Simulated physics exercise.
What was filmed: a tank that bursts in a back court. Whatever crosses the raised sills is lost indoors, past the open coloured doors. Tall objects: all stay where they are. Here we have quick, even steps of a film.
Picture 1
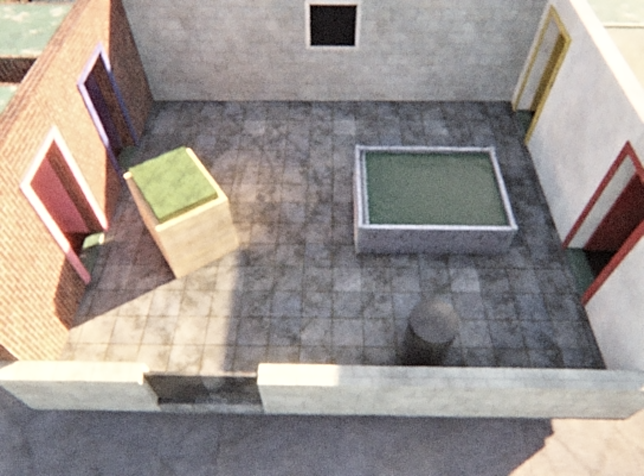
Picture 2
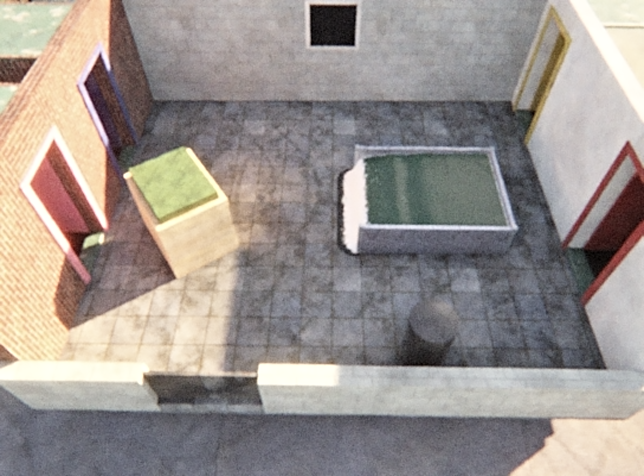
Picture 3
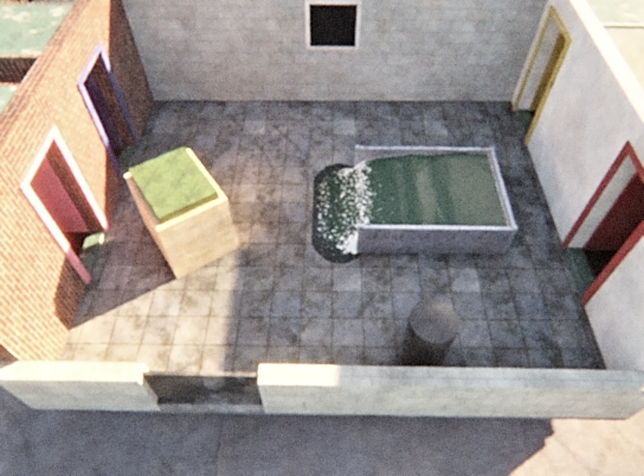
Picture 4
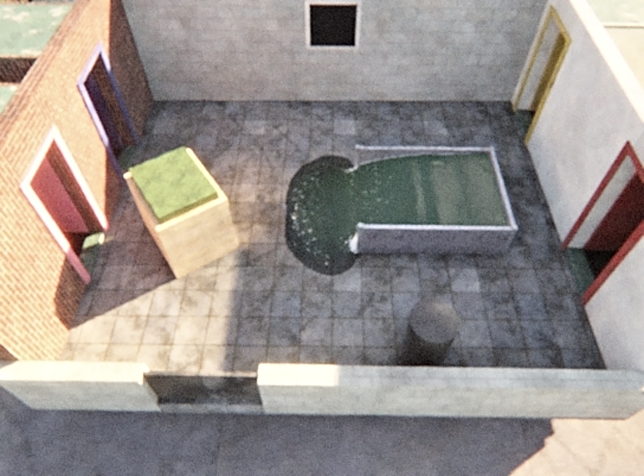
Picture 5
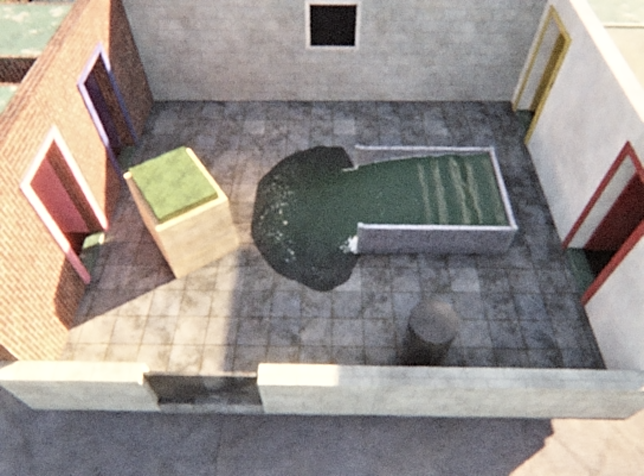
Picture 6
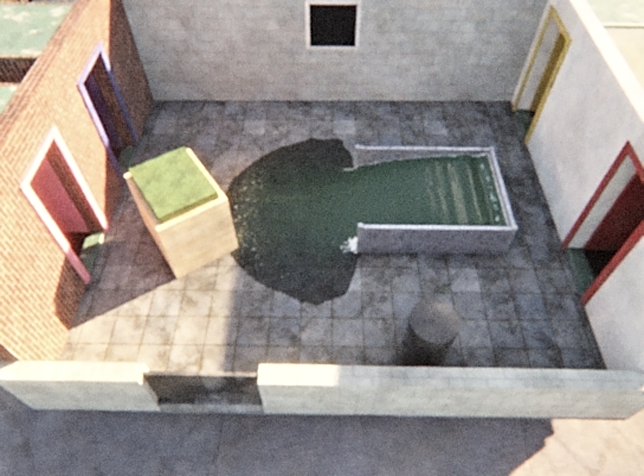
Green water sits still in a raised rectangular tank in a walled court, then bursts out through the tank's left end in a white, foamy rush. It spreads leftward over the grey paving in a widening dark, rounded pool, reaching the pale block with the green top.
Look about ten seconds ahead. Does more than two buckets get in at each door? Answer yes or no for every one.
Yellow door: No, red door: No, pink door: Yes, blue door: Yes.
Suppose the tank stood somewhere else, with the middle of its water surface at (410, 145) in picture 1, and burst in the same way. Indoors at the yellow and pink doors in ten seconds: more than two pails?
Result - yellow door ends up below, pink door ends up below.
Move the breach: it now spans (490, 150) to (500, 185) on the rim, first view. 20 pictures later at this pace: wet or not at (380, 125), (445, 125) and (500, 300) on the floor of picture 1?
So: Wetted, then wetted, then wetted.
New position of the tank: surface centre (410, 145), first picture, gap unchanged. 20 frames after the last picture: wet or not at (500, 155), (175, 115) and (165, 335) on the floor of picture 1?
Going through them in that order: Still bare, waterlogged and waterlogged.
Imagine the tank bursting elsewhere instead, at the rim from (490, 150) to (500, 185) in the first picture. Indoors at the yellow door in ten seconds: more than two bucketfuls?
Yellow door: Crosses the threshold.
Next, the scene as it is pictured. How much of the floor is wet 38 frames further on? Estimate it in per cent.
65 %, roughly.
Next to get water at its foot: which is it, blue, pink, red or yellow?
My pick for first is the blue door.
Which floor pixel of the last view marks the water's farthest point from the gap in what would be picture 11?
I'd go with roughly (125, 182).
A moment on, water covers 25 % of the floor; the yellow door not reached, the red door not reached, the pink door not reached, the blue door not reached.
Next, water covers 40 % of the floor; the yellow door not reached, the red door not reached, the pink door not reached, the blue door over two buckets in.
Then, water covers 45 % of the floor; the yellow door not reached, the red door not reached, the pink door wet at the sill, nothing in, the blue door far over two buckets in.
Later, water covers 65 % of the floor; the yellow door not reached, the red door not reached, the pink door under two buckets in, the blue door far over two buckets in.
In the end, water covers 80 % of the floor; the yellow door wet at the sill, nothing in, the red door not reached, the pink door over two buckets in, the blue door far over two buckets in.
